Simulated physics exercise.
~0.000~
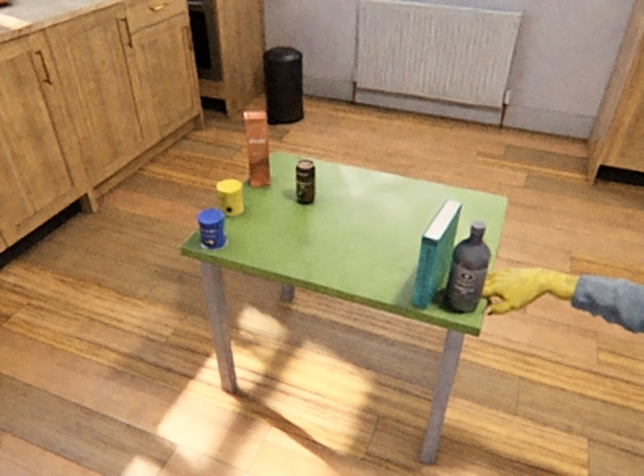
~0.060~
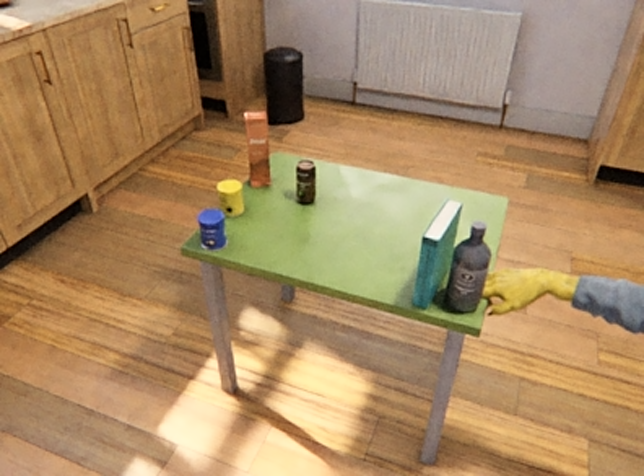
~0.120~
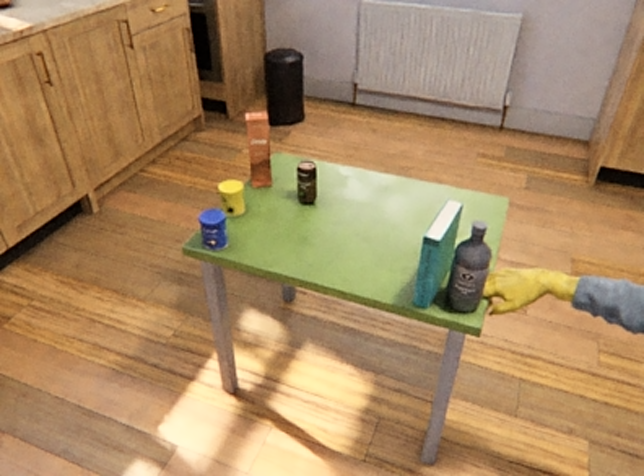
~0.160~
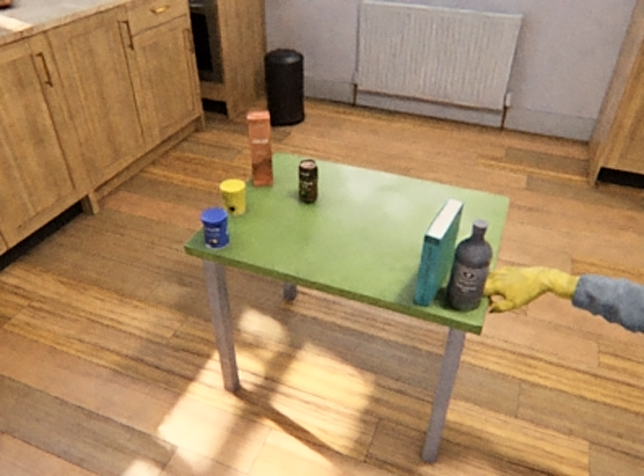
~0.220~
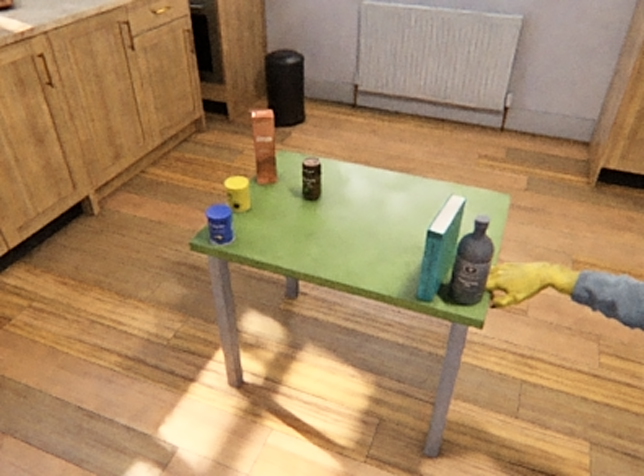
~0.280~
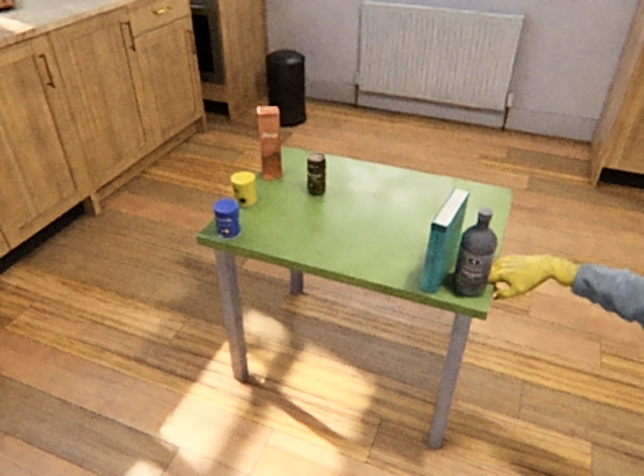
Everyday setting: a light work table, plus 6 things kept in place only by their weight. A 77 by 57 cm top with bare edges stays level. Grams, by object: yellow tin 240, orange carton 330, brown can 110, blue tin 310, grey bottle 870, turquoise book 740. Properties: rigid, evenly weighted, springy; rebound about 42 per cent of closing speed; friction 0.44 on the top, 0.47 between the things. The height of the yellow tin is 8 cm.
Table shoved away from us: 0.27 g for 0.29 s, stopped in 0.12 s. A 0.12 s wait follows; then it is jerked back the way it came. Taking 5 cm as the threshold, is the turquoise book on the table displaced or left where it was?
My guess is it stays in range.
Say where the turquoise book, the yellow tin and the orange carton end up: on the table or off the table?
Final state - the turquoise book stays within bounds; the yellow tin stays within bounds; the orange carton ends out of bounds.
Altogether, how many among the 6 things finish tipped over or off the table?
All told, 1.
Around 0.78 s, table along by 11 cm; turquoise book shifted 2 cm near (451, 225); orange carton on its side; brown can shifted 2 cm.
Around 1.08 s, orange carton now off the table; grey bottle at 12° to upright.
Finally (2.3 s), off the table, orange carton; the other 5 still in place (within 5 cm). Final places as that camera would see them, turquoise book near (440, 255).
